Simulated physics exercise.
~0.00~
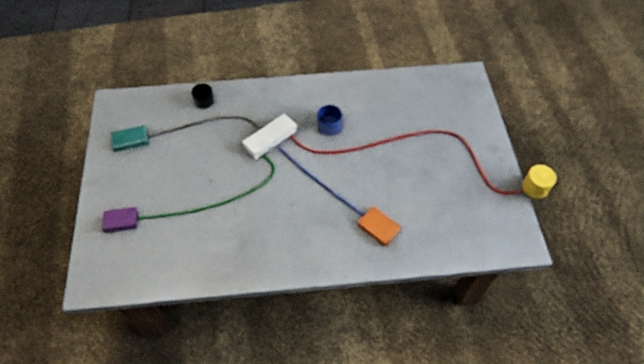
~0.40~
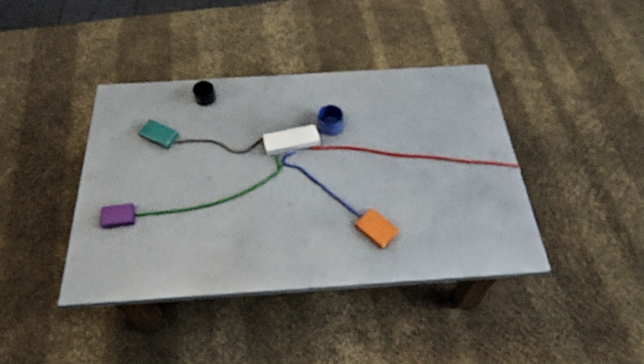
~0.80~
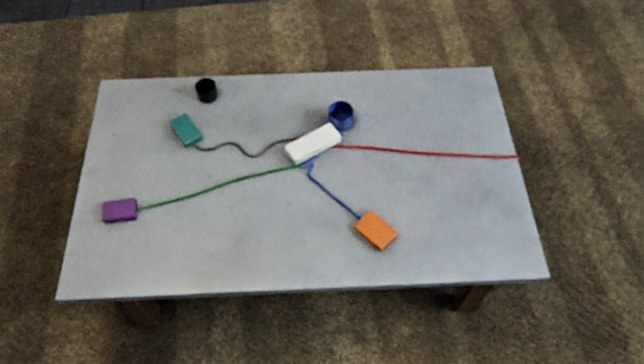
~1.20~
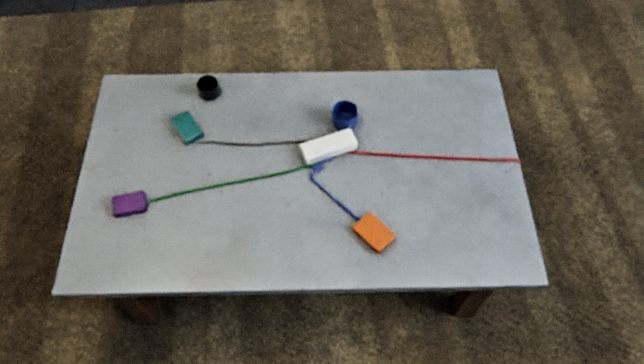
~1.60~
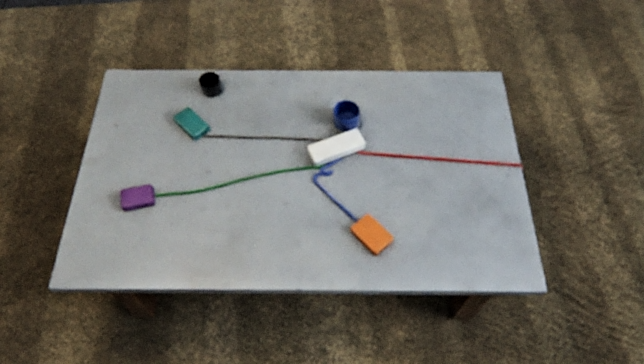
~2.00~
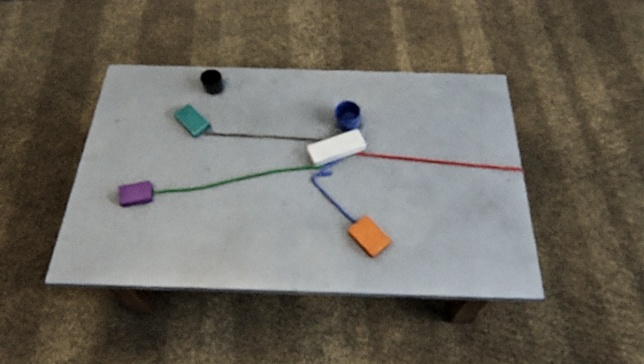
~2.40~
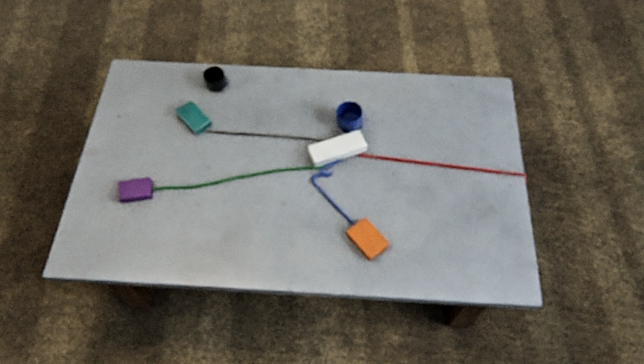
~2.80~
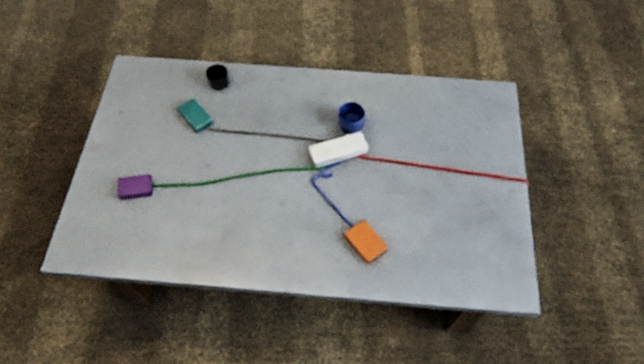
The clip opens on a grey table where a white power strip is joined by coloured cables to a teal device, a purple one, an orange one and a yellow cylinder at the right edge. The yellow piece drops over the side and out of sight, and its red cable pulls taut. The strip slides right and the teal device is drawn after it, while the blue cup is nudged slightly. Then the purple device shifts a little on its green cable. Everything settles with the red cable hanging over the edge, the black mug and orange device unmoved.
